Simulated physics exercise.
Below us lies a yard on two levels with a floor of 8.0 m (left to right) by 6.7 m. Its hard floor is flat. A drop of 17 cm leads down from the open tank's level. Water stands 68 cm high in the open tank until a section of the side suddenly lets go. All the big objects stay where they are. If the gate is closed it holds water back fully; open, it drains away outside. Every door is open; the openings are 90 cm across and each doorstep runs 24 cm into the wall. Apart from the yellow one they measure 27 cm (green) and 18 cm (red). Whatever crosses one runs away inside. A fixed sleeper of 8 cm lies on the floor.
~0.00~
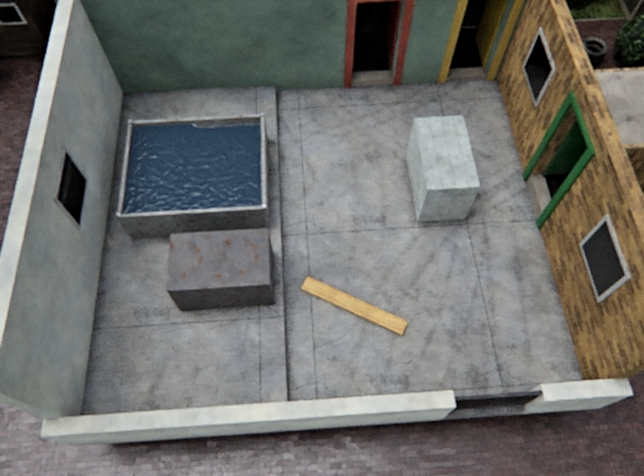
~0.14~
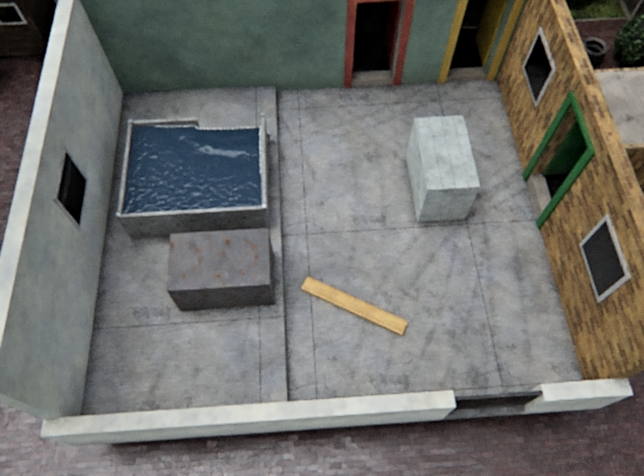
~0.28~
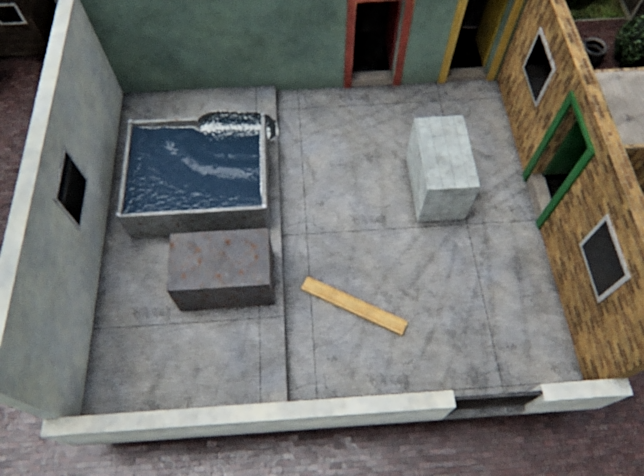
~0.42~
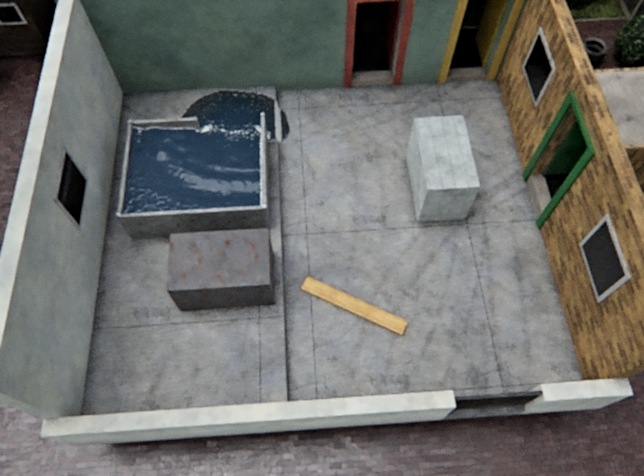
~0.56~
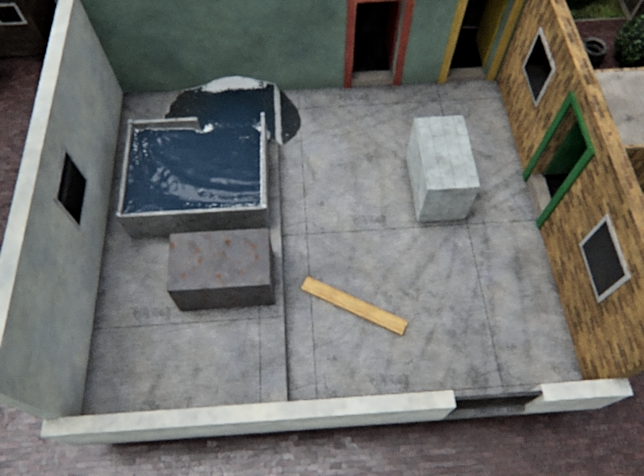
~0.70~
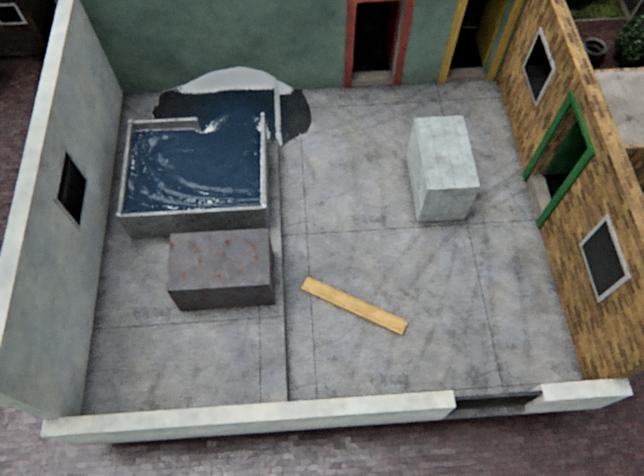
In a walled yard, water pours from an open tank's far side and spreads across the floor.
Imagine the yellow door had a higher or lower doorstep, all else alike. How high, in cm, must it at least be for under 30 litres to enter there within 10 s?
About 14 cm.
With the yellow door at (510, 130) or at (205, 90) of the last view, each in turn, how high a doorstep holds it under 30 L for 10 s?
Roughly 18 and 32 cm.
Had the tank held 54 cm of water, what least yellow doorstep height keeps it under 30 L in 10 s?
Then roughly 10.0 cm.
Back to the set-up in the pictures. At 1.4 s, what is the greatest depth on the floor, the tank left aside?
About 49 cm.
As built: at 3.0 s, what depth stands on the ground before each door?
In cm: Green 0, red 10, yellow 5.
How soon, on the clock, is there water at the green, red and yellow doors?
Green 3.2 s, red 1.3 s, yellow 2.0 s.
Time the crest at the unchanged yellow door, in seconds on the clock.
Near 5.5 s.
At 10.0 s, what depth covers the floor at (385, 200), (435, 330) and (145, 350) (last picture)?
About 2, 7 and 6 cm.
After 1.4 s water covers 10 % of the floor, deepest (49 cm) near (235, 88); it has not reached the yellow door.
After 3.0 s water covers 35 % of the floor, deepest (34 cm) near (133, 93); 5 cm at the yellow door, 0 litres in over its 13 cm doorstep.
After 10.0 s water covers 90 % of the floor, deepest (12 cm) near (516, 395); 11 cm at the yellow door, 38 litres in over its 13 cm doorstep.
At the yellow door as built, the water arrived by 2.1 s and peaked near 18 cm at 5.4 s.
With a doorstep of 12.5 cm, 44 litres would have come in within the 10 s; with 16.5 cm, 11 litres. So under 30 litres takes about 14 cm.
